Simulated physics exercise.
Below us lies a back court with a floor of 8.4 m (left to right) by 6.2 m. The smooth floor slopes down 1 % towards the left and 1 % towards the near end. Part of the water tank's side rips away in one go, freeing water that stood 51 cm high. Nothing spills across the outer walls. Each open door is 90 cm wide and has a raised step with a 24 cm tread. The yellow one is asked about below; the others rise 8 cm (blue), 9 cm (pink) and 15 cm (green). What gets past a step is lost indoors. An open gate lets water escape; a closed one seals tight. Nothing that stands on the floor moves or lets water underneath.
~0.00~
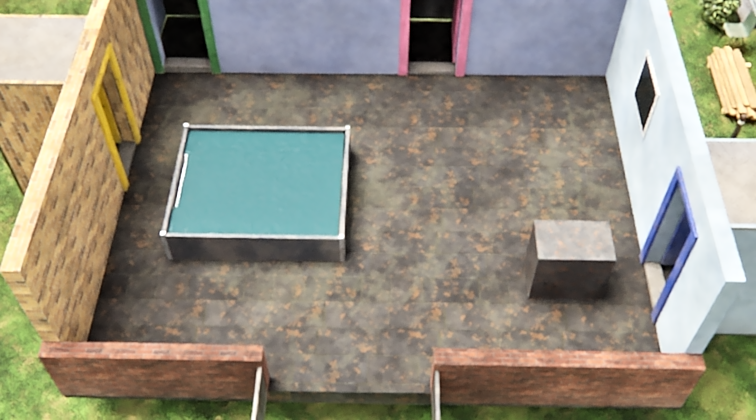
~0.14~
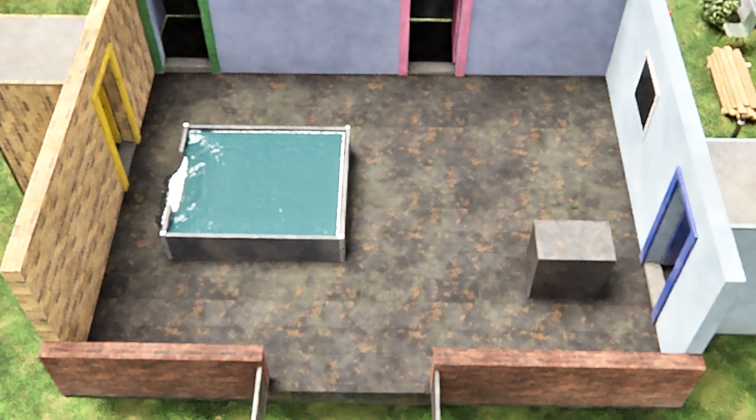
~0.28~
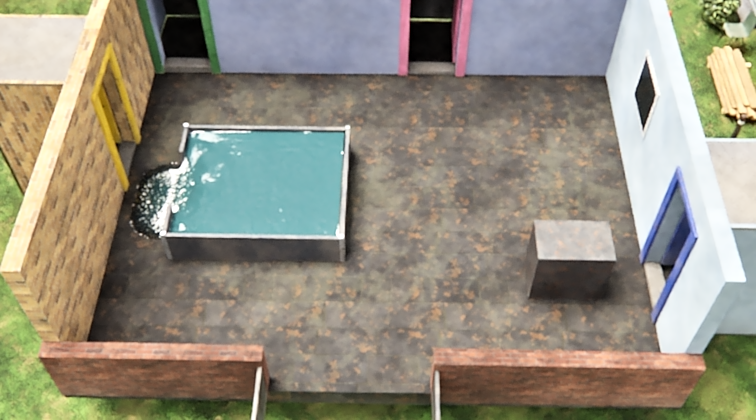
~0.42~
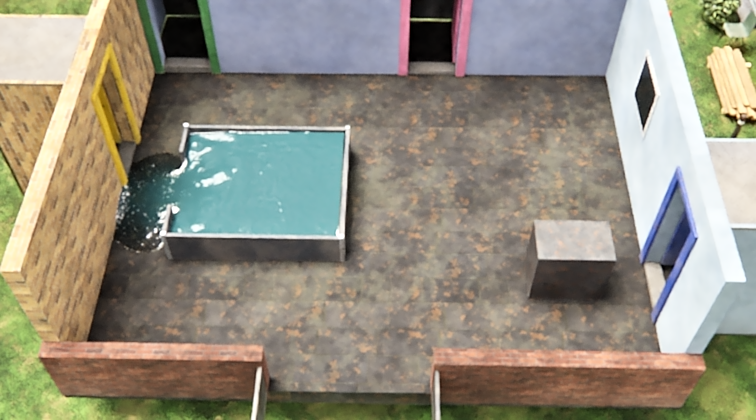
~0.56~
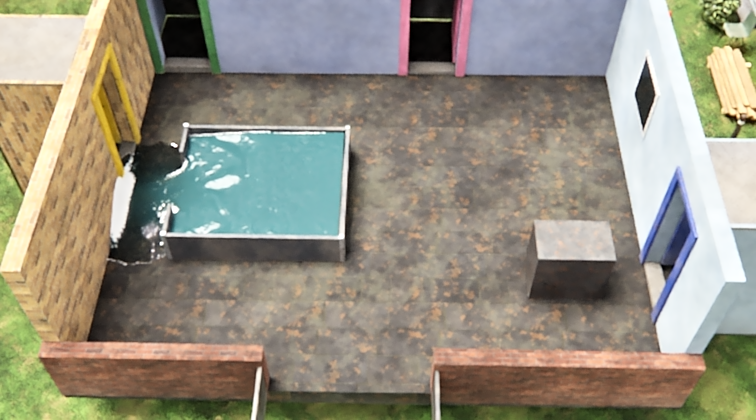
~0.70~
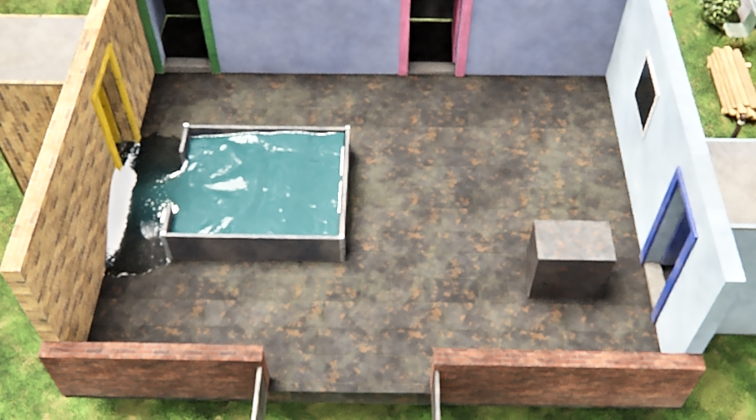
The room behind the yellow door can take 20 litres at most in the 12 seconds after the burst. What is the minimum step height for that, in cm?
At least 28 cm or so.
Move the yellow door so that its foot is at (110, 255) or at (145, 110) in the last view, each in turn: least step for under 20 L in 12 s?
Roughly 19 and 9.0 cm.
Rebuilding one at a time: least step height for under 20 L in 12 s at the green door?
Roughly 16 cm at green.
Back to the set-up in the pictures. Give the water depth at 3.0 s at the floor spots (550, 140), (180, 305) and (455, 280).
Roughly 0, 3 and 0 cm, in turn.
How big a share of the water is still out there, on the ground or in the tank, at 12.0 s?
Roughly 82 in a hundred.
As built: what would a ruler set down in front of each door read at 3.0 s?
Depths in cm: Blue 0, yellow 21, pink 0, green 20.
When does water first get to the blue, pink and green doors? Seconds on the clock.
Blue 8.0 s, pink 4.5 s, green 1.8 s.
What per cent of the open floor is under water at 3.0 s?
Some 25 per cent of it.
After 1.4 s water covers 10 % of the floor, deepest (42 cm) near (122, 204); 24 cm at the yellow door, 43 litres in over its 8 cm step.
After 3.0 s water covers 25 % of the floor, deepest (34 cm) near (122, 204); 21 cm at the yellow door, 193 litres in over its 8 cm step.
After 12.0 s water covers 95 % of the floor, deepest (13 cm) near (80, 372); 8 cm at the yellow door, 373 litres in over its 8 cm step.
At the yellow door as built, the water arrived by 0.6 s and peaked near 24 cm at 1.8 s.
Run again over the same 12 s with other heights there, 49 litres in over 23 cm, 8 litres over 31.5 cm. The limit of 20 litres is kept from about 28 cm up.
